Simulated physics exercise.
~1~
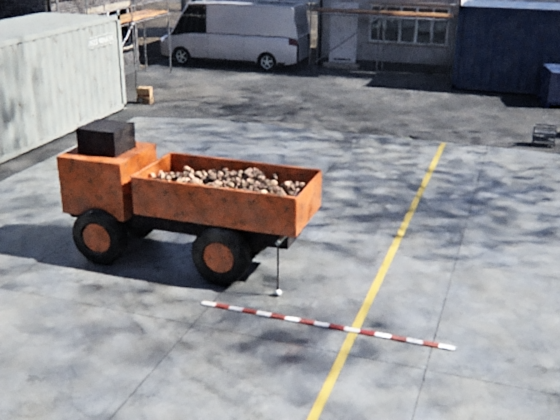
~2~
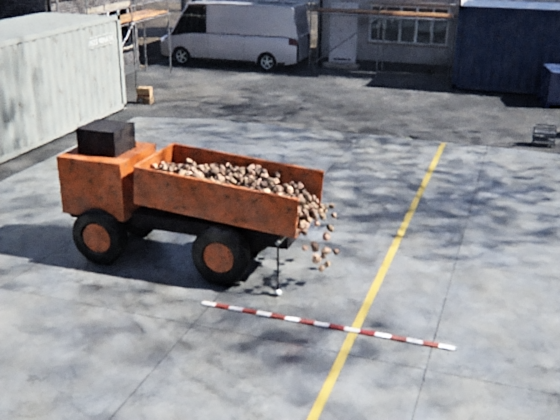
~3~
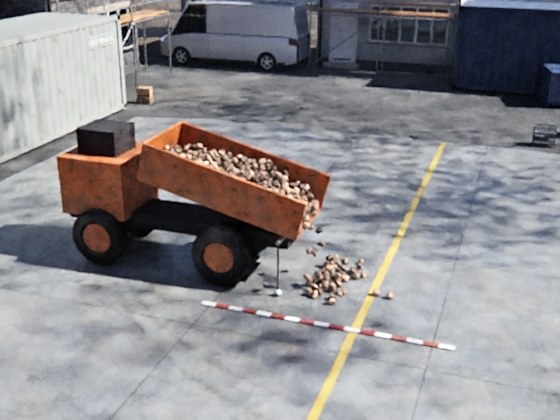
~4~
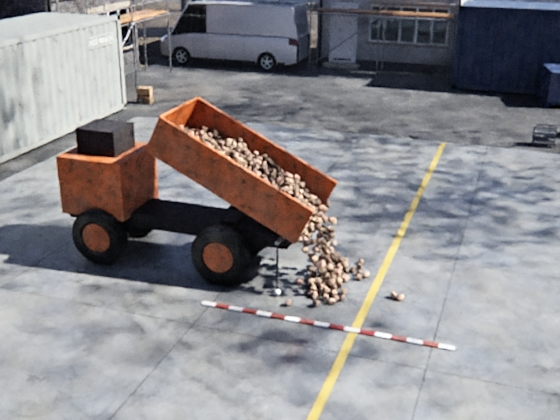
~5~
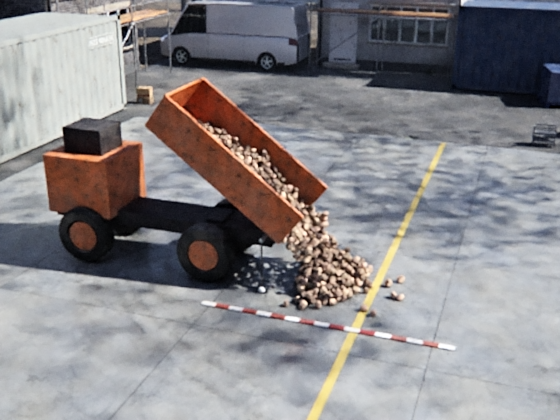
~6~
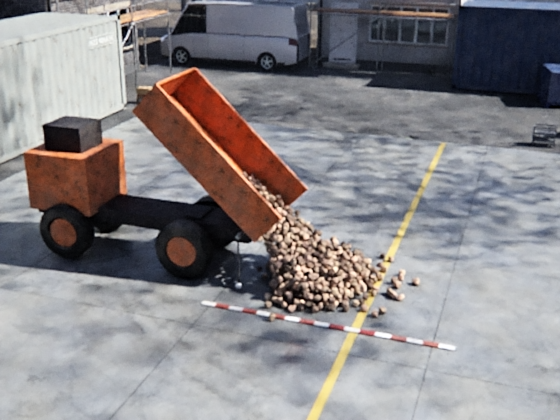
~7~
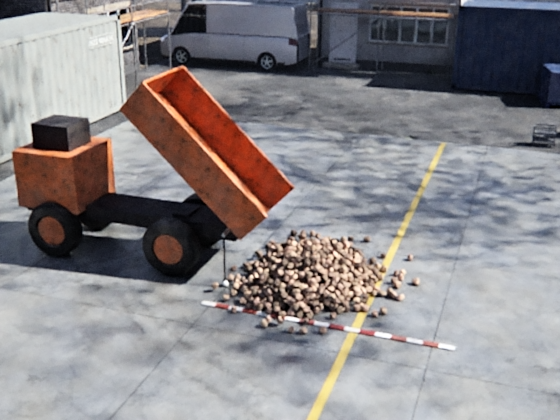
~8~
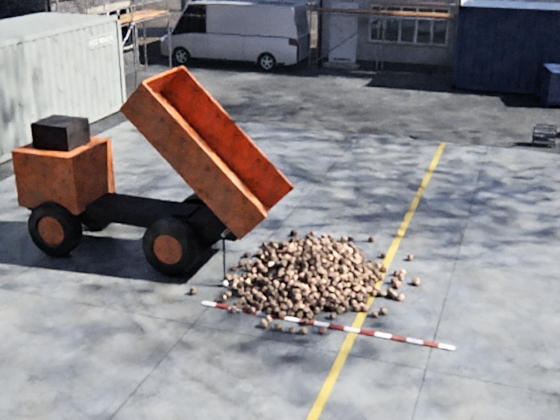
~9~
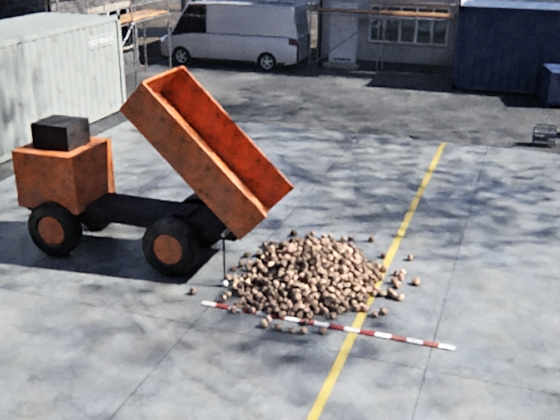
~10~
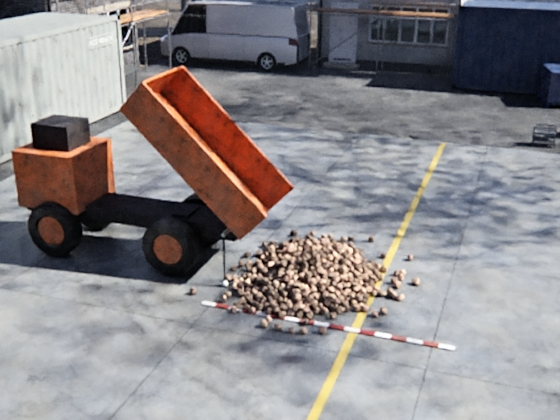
An orange truck tips its bed, pulls left and leaves stones heaped mostly before the yellow line.
